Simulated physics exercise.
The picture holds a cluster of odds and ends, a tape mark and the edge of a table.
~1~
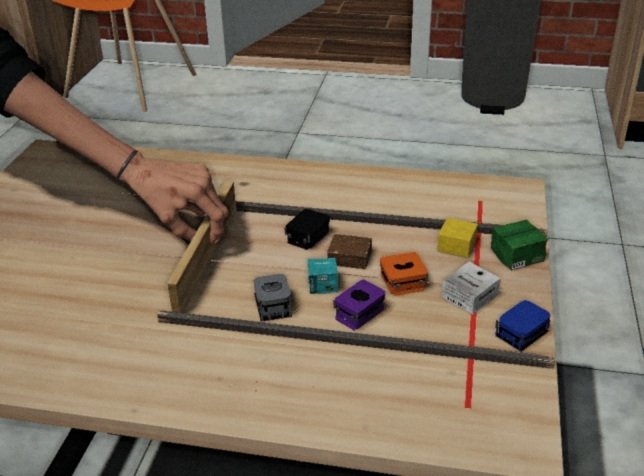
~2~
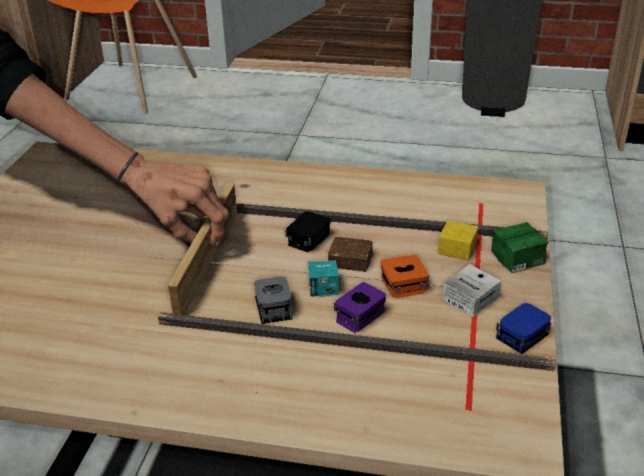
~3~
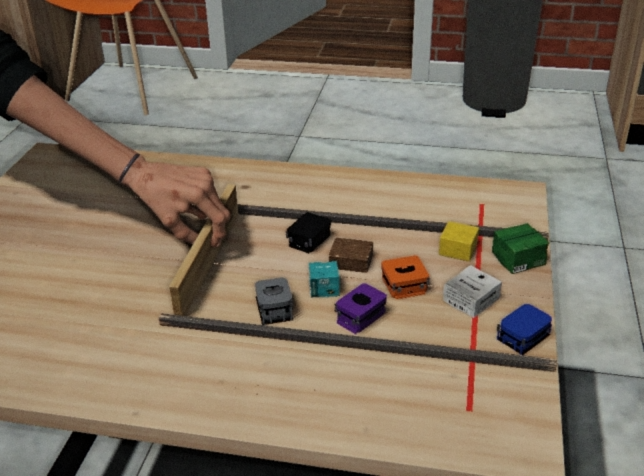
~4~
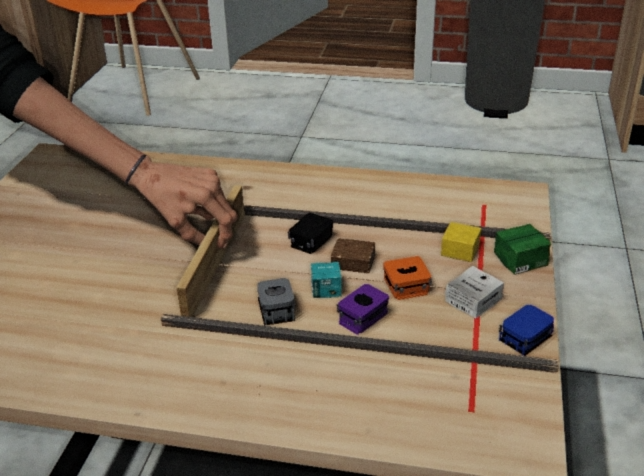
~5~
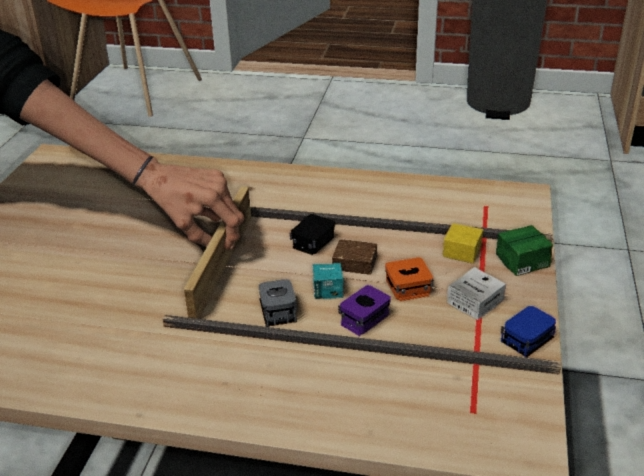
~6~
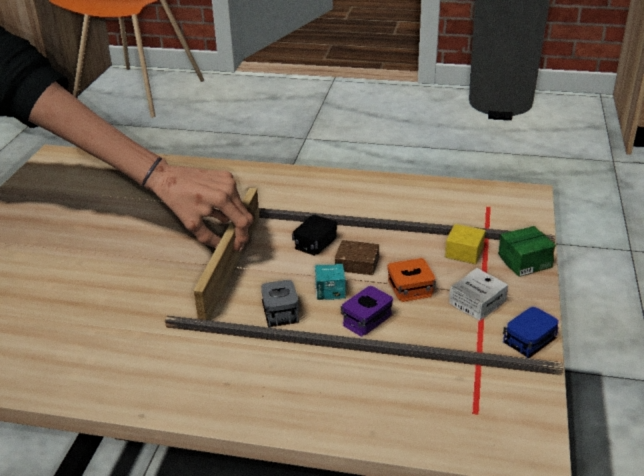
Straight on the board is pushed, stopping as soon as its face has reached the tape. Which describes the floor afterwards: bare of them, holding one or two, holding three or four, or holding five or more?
The floor is holding three or four.
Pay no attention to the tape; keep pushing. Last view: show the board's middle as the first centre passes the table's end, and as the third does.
At (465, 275) for the first, at (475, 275) for the third.
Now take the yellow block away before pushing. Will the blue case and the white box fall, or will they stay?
Well, the blue case goes off the edge while the white box goes off the edge.
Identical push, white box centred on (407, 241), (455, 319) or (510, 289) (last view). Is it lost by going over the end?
In order, it holds its place; goes down; goes down.
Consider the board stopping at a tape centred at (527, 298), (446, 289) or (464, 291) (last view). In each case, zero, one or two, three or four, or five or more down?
Lab note - count per position: 5 or more; none; no fall at all.
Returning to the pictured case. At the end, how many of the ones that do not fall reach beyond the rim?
Answer: 0.
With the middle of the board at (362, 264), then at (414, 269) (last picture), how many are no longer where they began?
First 6, then 8.
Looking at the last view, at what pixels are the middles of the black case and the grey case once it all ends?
Final pixels, roughly: (501, 249) for the first, (498, 332) for the other.
Soon after, none off yet; blue case at rest near (531, 332); green box at rest near (527, 251); white box at rest near (479, 294).
Then, none off yet; blue case at rest near (532, 332); green box moving near (534, 252); white box moved about its own width near (527, 297).
By the end, the number that fall off is three or four; fallen, white box, green box and blue case.
